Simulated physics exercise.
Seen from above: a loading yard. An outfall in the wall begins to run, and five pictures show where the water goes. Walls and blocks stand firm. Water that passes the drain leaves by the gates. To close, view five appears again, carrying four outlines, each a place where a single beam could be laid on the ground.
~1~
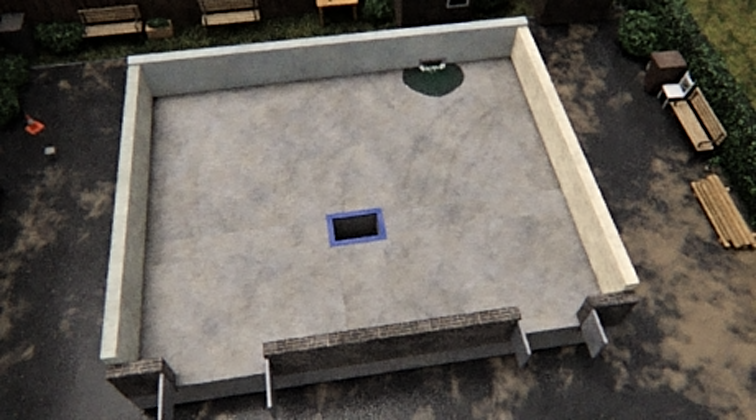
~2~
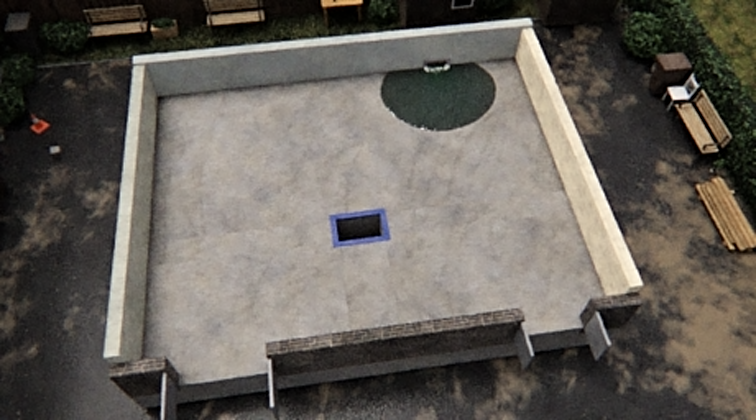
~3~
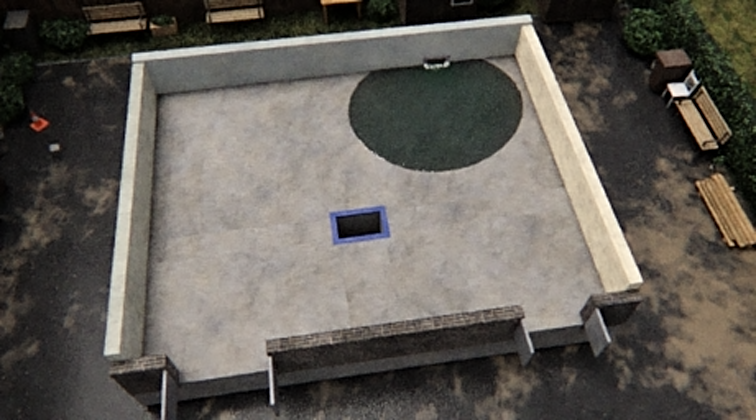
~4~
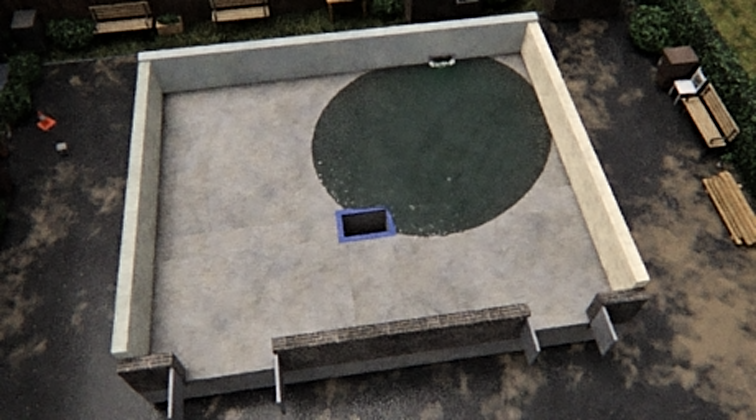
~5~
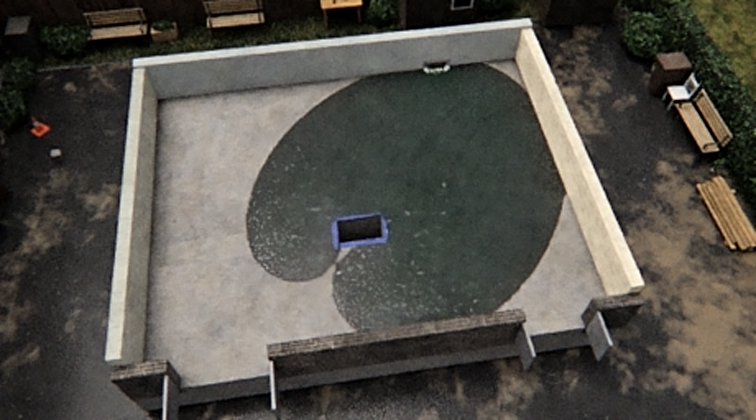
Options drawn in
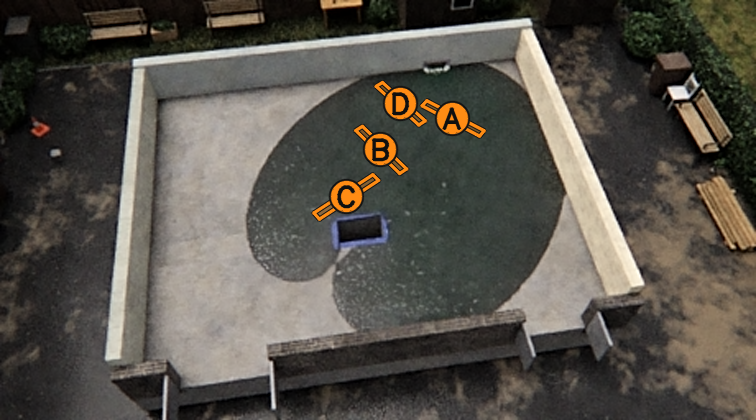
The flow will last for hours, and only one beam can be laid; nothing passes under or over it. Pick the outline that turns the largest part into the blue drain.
Choose C.
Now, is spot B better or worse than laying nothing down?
Worse.
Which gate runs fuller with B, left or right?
The left one.
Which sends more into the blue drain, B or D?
D it is.
In orange, A from (424, 103) to (481, 133); B from (359, 128) to (403, 171); C from (316, 216) to (375, 177); D from (379, 84) to (422, 122).
With A, about 12 % of the stream goes into the blue drain, about 87 % out by the gates.
With B, about 9 % of the stream goes into the blue drain, about 90 % out by the gates.
With C, about 18 % of the stream goes into the blue drain, about 81 % out by the gates.
With D, about 12 % of the stream goes into the blue drain, about 87 % out by the gates.
